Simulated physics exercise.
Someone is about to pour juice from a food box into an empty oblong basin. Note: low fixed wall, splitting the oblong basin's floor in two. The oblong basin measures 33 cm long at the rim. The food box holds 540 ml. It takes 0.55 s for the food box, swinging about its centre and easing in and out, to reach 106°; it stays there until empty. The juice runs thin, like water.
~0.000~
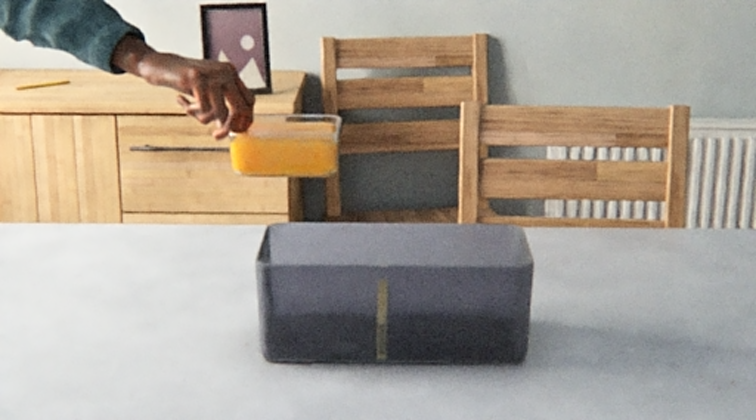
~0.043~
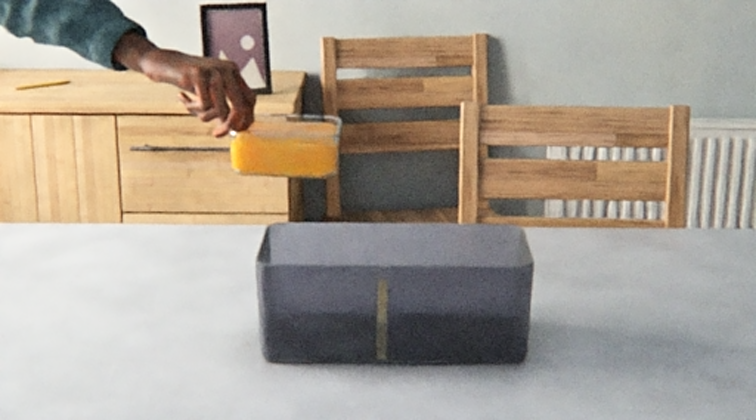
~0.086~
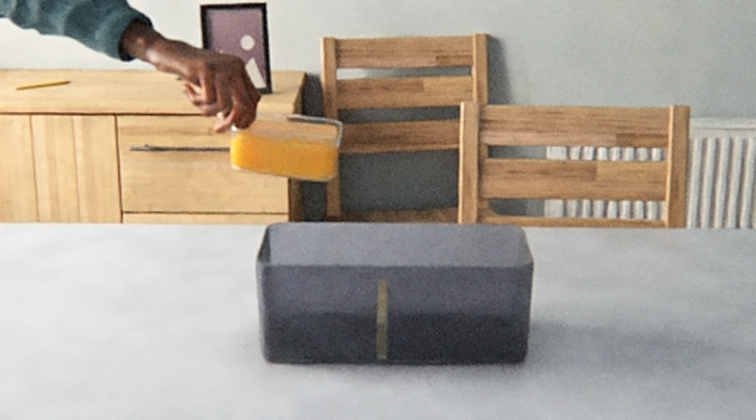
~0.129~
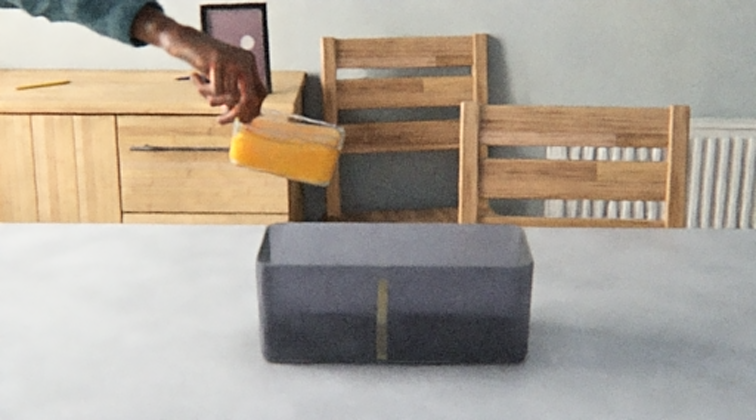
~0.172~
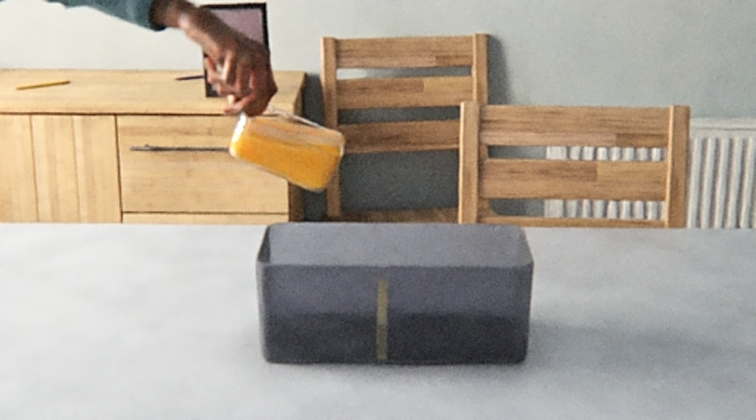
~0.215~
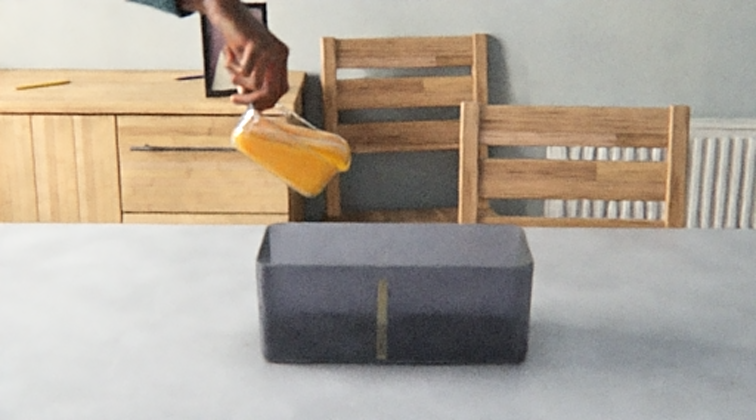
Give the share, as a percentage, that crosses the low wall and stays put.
Around 53 %.
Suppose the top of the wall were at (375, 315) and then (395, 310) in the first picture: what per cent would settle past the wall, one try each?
First 65, then 25 per cent.
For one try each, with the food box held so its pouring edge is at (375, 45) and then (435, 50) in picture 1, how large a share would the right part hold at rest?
Respectively 85 and 90 %.
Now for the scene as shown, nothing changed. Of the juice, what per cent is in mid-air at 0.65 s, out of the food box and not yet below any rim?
Near 3 in a hundred.
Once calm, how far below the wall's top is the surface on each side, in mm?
Left about 38 mm, right about 38 mm.
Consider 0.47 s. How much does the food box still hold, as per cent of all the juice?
Close to 7 in a hundred.
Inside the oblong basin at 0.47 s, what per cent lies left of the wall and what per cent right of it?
About 24 % left, 36 % right.
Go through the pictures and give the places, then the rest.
In the first picture, it leans 0°; its right rim is at (339, 127); the juice meets the walls at (237, 131) and (338, 132); the oblong basin's rim runs from (262, 244) to (527, 246); the wall's top is at (383, 301).
In the second picture, it leans 2°; its right rim is at (340, 129); the juice meets the walls at (237, 130) and (338, 133).
In the third picture, it leans 6°; its right rim is at (341, 133); the juice meets the walls at (238, 128) and (339, 134).
In the fourth picture, it leans 14°; its right rim is at (342, 140); the juice meets the walls at (239, 127) and (341, 136).
In the fifth picture, it leans 24°; its right rim is at (342, 149); the juice meets the walls at (240, 127) and (344, 142); 2 per cent is over the edge.
In the sixth picture, it leans 35°; its right rim is at (340, 160); the juice meets the walls at (238, 125) and (333, 147); 9 per cent is over the edge.
Then, 0.47 s in, the tilt is 100° and 7 per cent is still to pour, 23 is left of the wall and 36 right of it.
Then, 0.65 s in, the tilt is 106° and 1 per cent is still to pour, 43 is left of the wall and 53 right of it.
Then, 0.84 s in, the tilt is 106° and 0 per cent is still to pour, 46 is left of the wall and 52 right of it.
Then, 1.05 s in, the tilt is 106° and 0 per cent is still to pour, 46 is left of the wall and 53 right of it.
Finally, 46 per cent lies left of the wall, 53 right of it and 1 outside.
